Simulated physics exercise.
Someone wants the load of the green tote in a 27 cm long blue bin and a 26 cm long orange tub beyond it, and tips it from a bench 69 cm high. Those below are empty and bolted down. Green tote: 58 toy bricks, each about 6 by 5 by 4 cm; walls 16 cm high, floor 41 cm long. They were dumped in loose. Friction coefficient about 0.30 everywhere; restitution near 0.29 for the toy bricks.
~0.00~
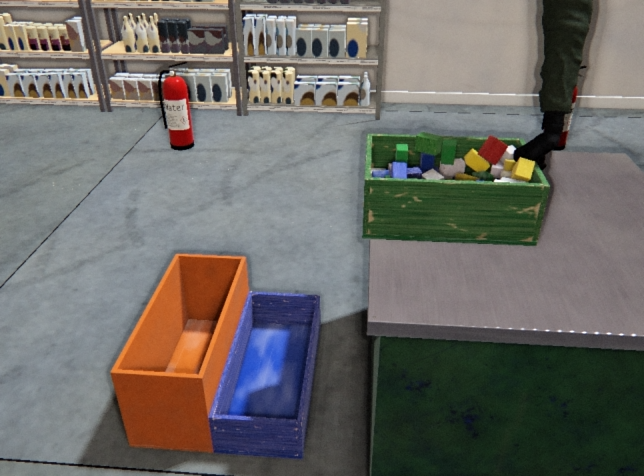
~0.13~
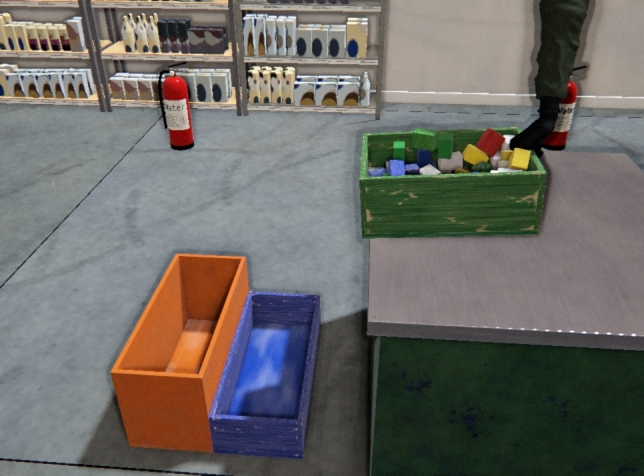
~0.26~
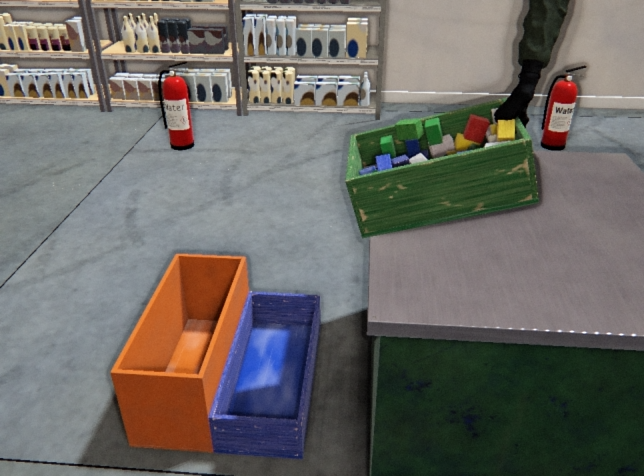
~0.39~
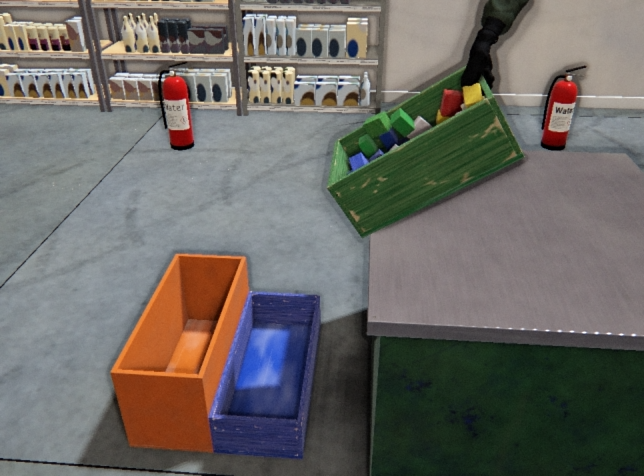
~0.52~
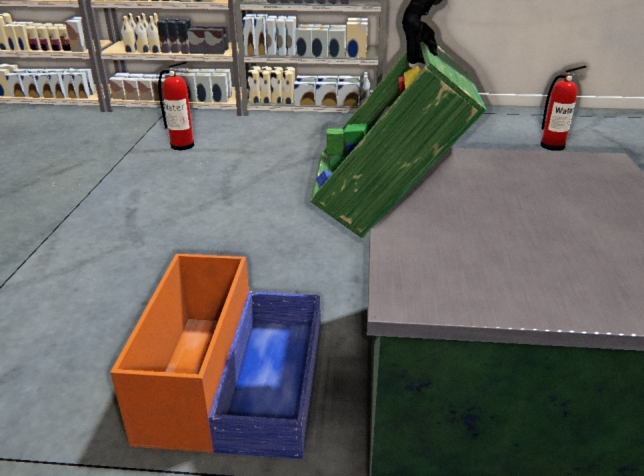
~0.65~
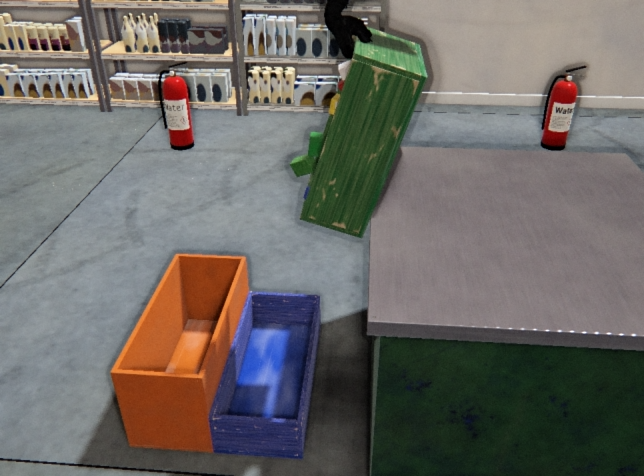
The clip opens on a green tote of loose, colourful toy bricks on a bench, with an orange tub and a blue bin below to the left. A dark-sleeved arm raises the tote's right end, tilting it steadily leftward until it stands steeply and a green brick emerges at its lower left side.
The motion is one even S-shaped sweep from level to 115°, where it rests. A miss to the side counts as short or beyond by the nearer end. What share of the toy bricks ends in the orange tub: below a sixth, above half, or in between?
Expect a sixth to a half of the load in the orange tub.
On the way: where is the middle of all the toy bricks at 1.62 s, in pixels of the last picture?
Near (250, 364).
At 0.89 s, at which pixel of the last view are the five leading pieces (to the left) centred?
Around (230, 213).
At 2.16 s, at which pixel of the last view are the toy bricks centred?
Near (251, 367).
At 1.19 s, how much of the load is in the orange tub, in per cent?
Some 20 per cent by then.
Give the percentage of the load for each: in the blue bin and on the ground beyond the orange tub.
About 60 and 0 per cent.
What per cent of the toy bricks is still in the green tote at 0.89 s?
Roughly 80 per cent is still inside.
After 0.89 s, tilt 104°; 46 still in the green tote and 12 in the air.
After 1.19 s, tilt 115°; 14 still in the green tote, 6 in the blue bin, 12 in the orange tub and 26 in the air.
After 1.62 s, tilt 115°; 28 in the blue bin, 22 in the orange tub and 8 in the air.
When it is over (at 2.16 s), 35 in the blue bin, 22 in the orange tub and 1 on the ground short of the blue bin. Asked share, 22 of 58, 38 per cent.
